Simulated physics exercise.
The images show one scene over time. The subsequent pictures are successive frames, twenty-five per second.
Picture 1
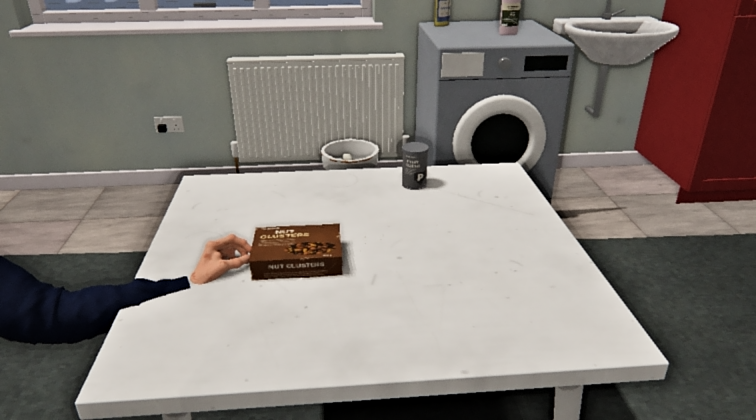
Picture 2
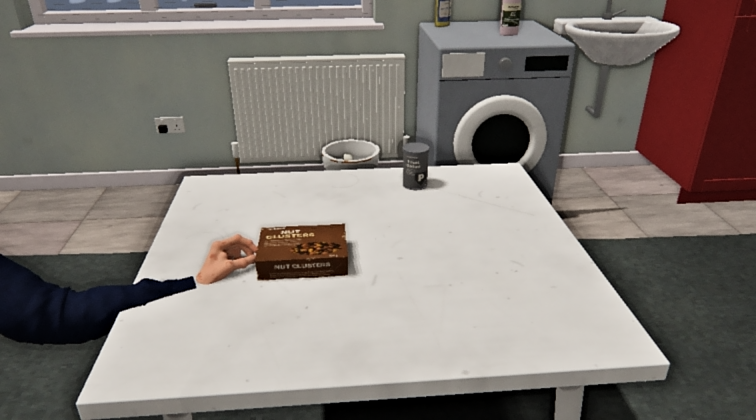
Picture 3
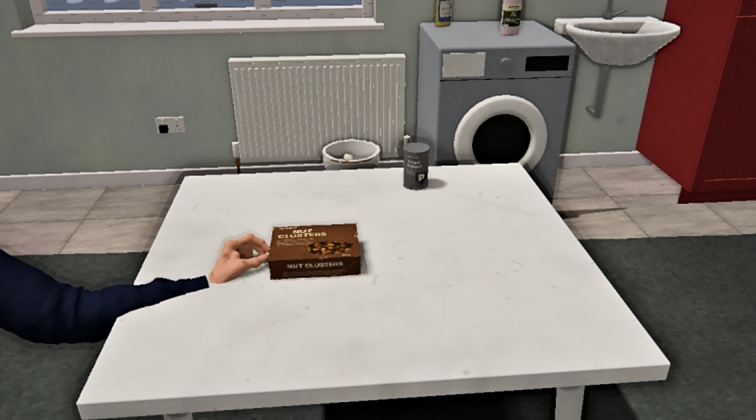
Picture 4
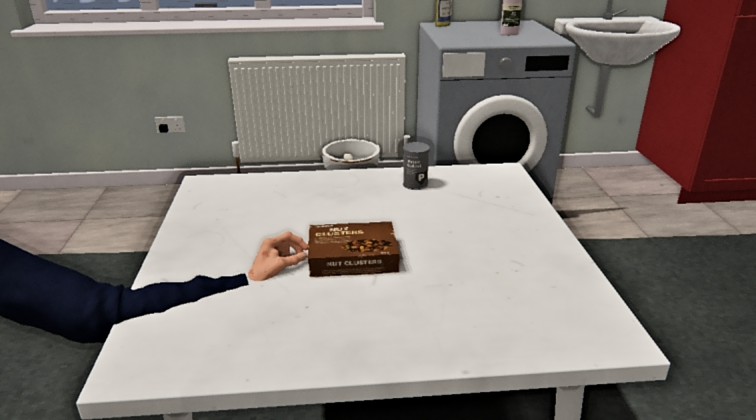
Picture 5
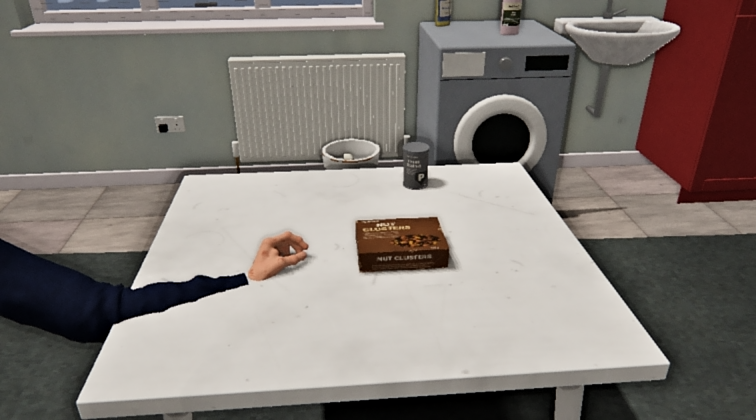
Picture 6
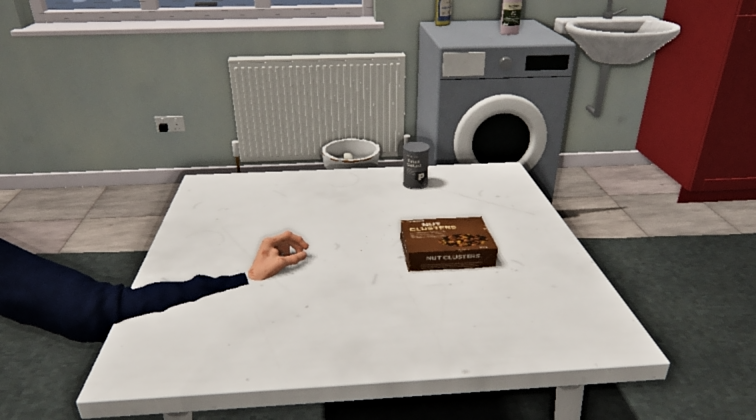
In this clip, a hand pushes a brown packet of nut clusters rightward across a white table, then stays still while the packet continues sliding right, away from the fingers, with a dark grey can standing unmoved behind it.
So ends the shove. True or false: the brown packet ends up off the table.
True.
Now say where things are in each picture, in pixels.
The first picture shows under the hand; brown packet (298, 251).
The second picture shows under the hand; brown packet (303, 251).
The third picture shows under the hand; brown packet (316, 250).
The fourth picture shows brown packet (353, 248).
The fifth picture shows brown packet (400, 243) moved a little.
The sixth picture shows brown packet (447, 243) moved about its own width.
Then, 0.10 s later than the last frame, brown packet moved well along near (549, 237).
Then, 0.30 s later than the last frame, brown packet now off the table.
Then, 0.50 s later than the last frame, things are still on the move.
Then, 0.70 s later than the last frame, as before.
When it is over, off the table, brown packet.
